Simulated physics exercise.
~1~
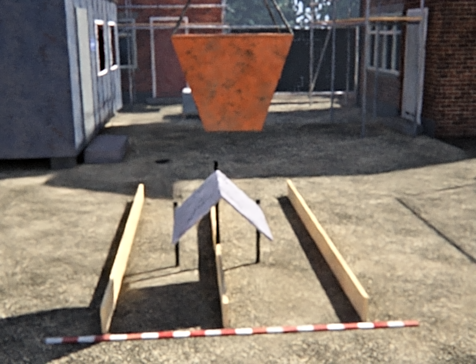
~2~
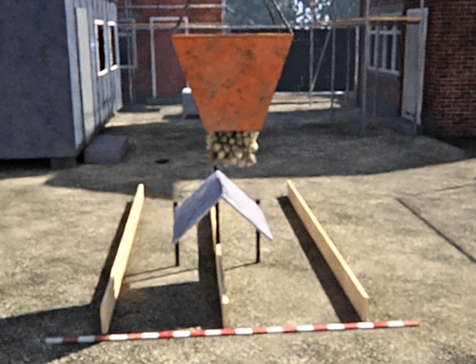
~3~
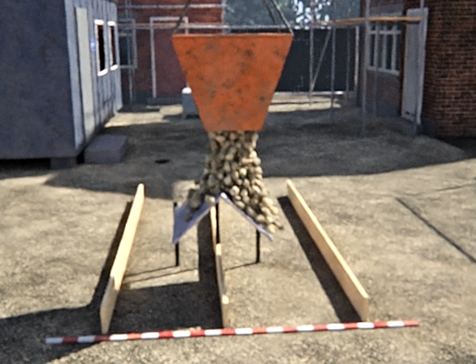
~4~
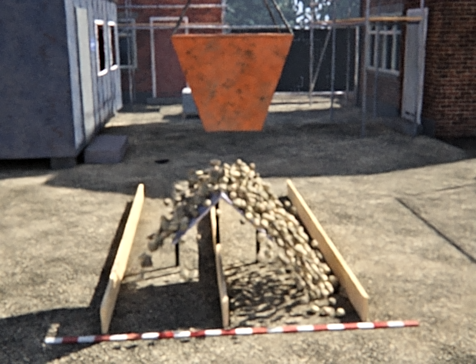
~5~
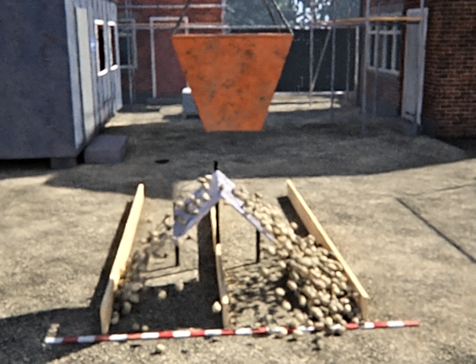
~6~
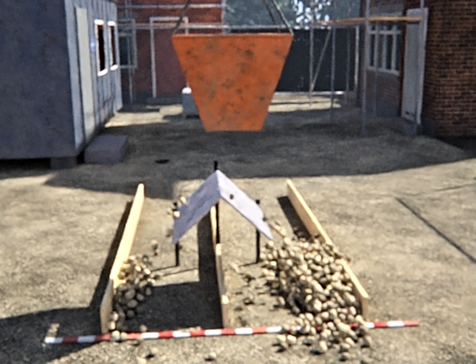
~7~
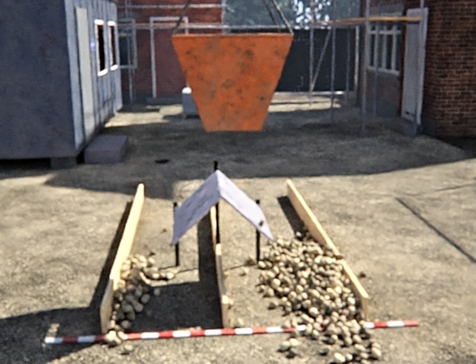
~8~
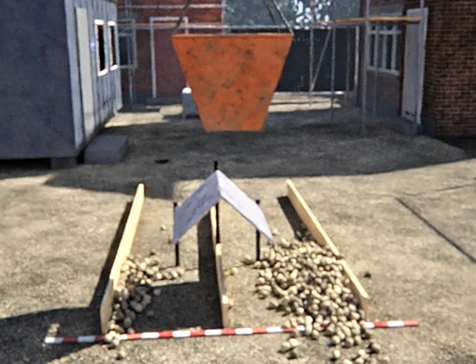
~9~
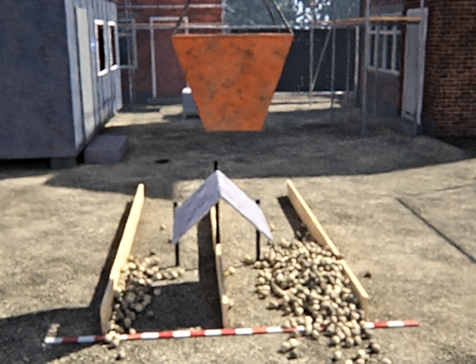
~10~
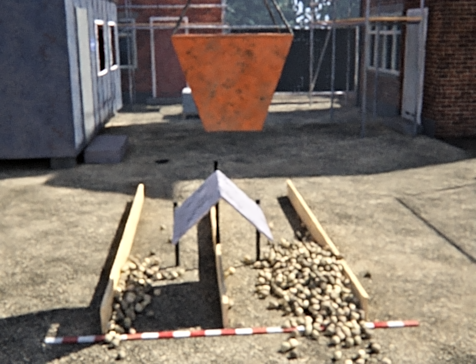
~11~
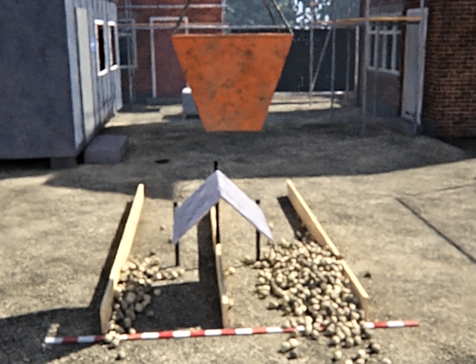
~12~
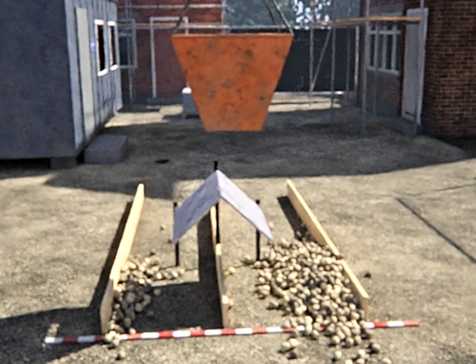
Orange skip dropping rounded cobbles onto a fixed peaked steel plate, the stones sliding off and settling mostly in the right bay.
